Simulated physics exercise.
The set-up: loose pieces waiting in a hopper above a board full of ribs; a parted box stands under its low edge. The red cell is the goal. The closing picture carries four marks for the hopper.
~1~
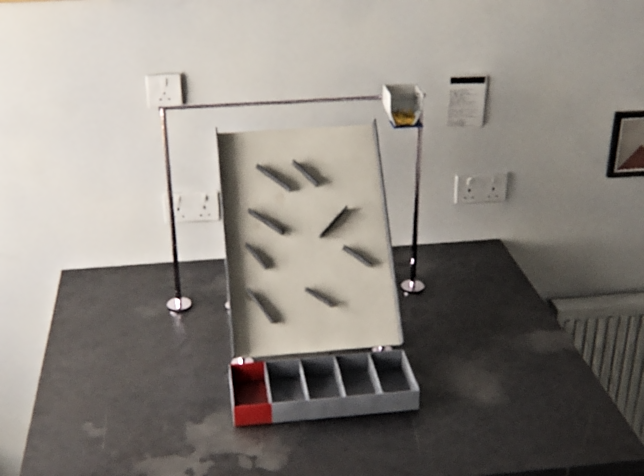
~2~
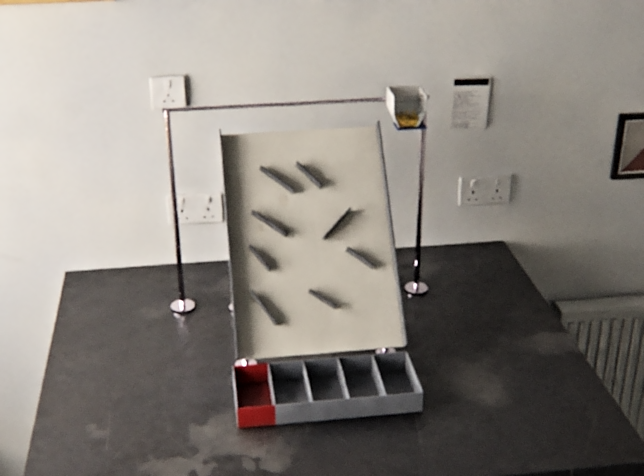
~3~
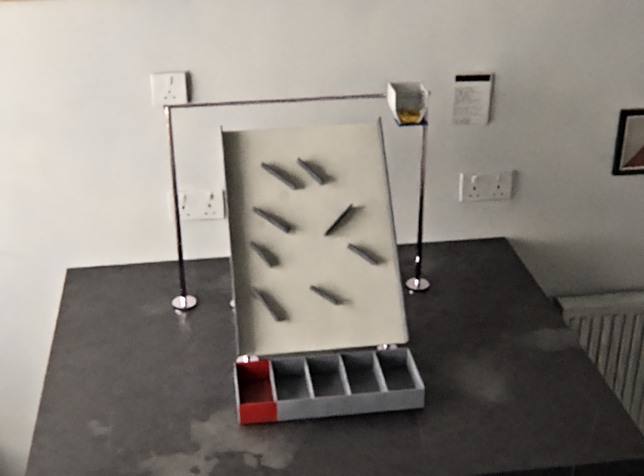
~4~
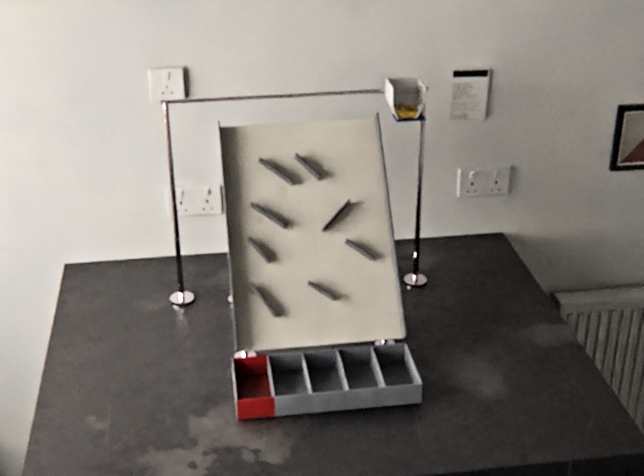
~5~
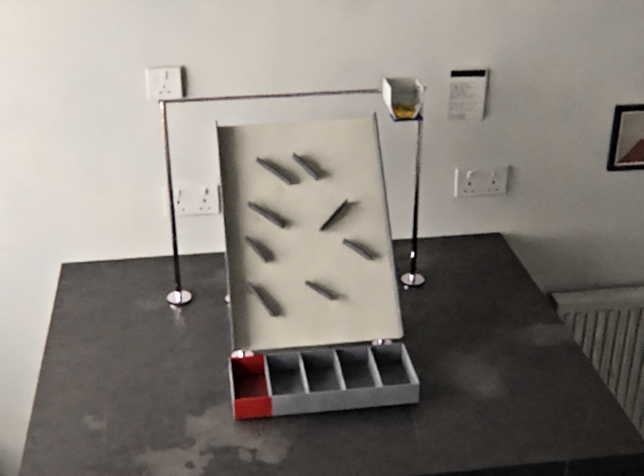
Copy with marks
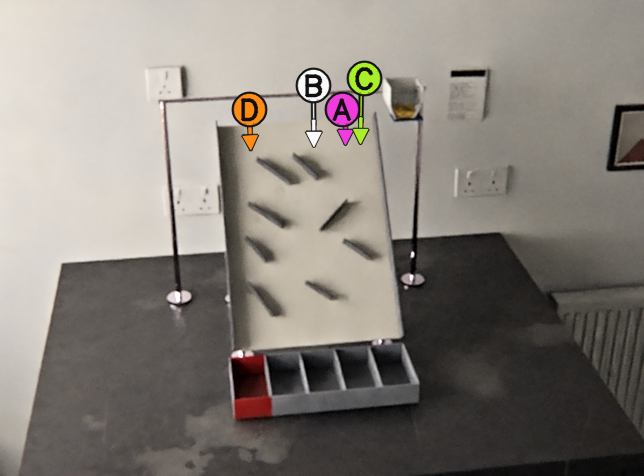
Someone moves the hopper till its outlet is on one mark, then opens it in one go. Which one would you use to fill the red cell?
I would pick mark D.
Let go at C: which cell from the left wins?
The fifth.
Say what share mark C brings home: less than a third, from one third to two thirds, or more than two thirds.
Mark C gives less than a third.
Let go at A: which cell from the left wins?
It is the fifth one.
On the marked copy, mark A meets the board at (345, 139); mark B meets the board at (313, 141); mark C meets the board at (360, 138); mark D meets the board at (250, 144).
If A is chosen, only a few in the red cell, all but a few in other cells.
If B is chosen, only a few in the red cell, all but a few in other cells.
If C is chosen, none at all in the red cell, the whole lot in other cells.
If D is chosen, close to a third in the red cell, close to half in other cells, a small share outside the box.
